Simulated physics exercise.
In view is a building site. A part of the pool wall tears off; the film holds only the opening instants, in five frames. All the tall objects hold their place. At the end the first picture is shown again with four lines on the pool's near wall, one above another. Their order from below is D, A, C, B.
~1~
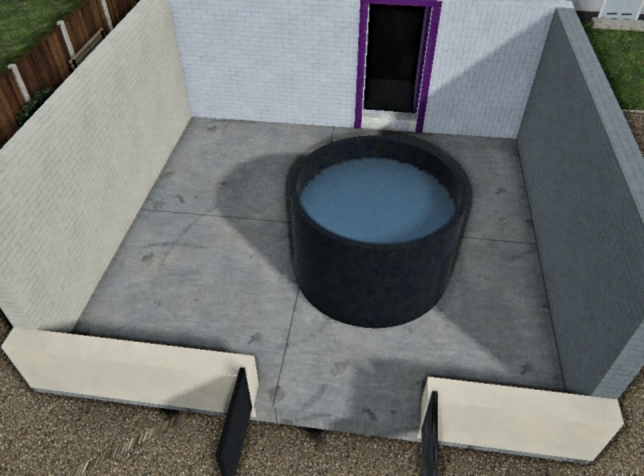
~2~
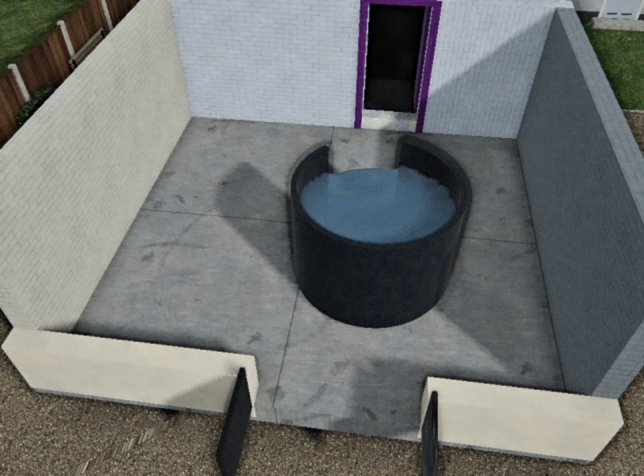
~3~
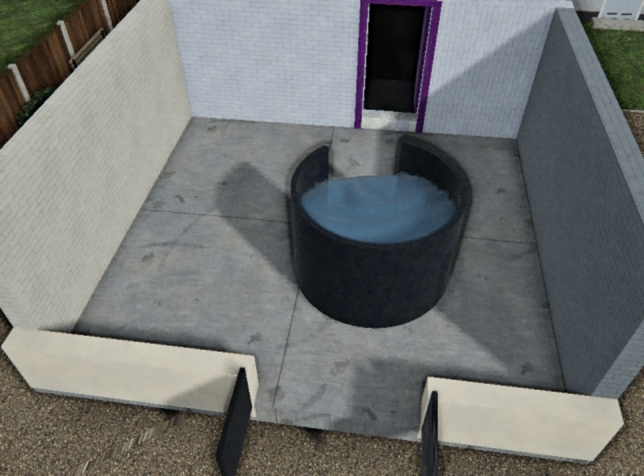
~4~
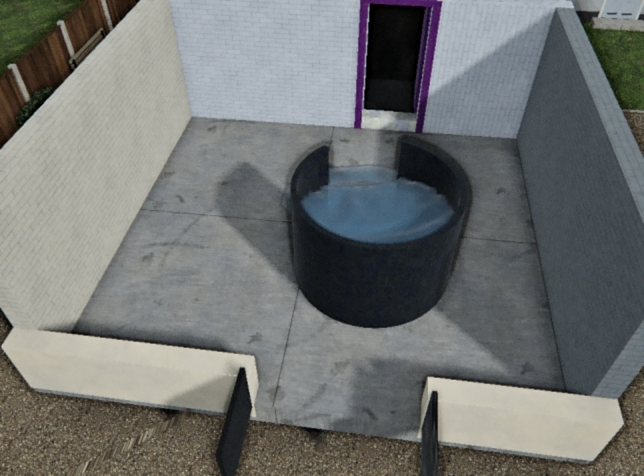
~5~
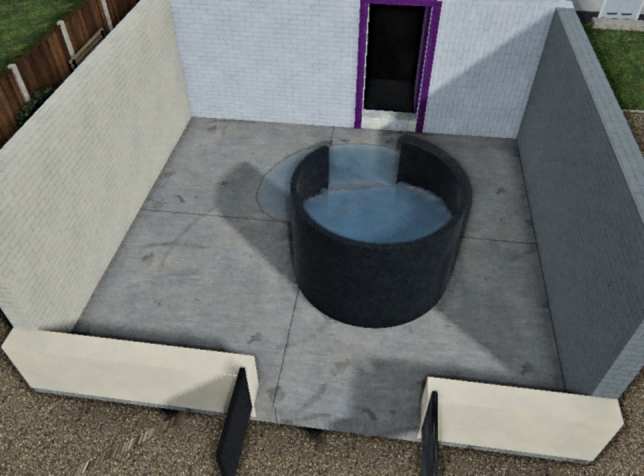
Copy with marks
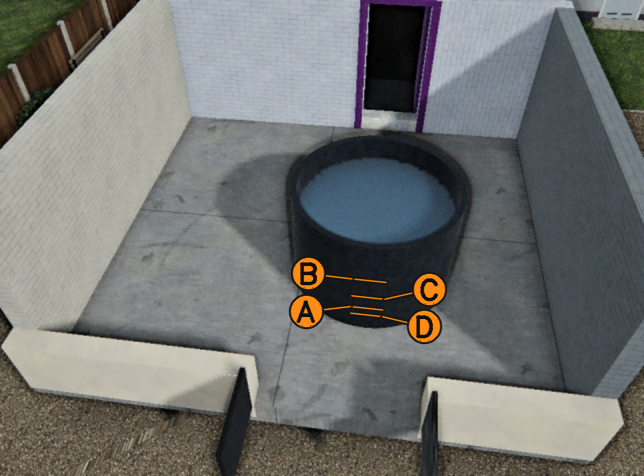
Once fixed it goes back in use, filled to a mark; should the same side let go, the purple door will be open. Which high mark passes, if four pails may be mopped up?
Use line C.
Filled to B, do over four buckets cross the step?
Yes, that goes wrong.
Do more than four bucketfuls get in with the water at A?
No, not at all.
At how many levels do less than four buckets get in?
Three of the four.
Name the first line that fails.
Here it is line B.
On the marked copy, A at (366, 308); B at (369, 280); C at (367, 297); D at (366, 314); from the bottom up D, A, C, B.
If A is chosen, nothing gets over.
If B is chosen, about 9 bucketfuls get in.
If C is chosen, a bucket or two gets in.
If D is chosen, nothing gets over.
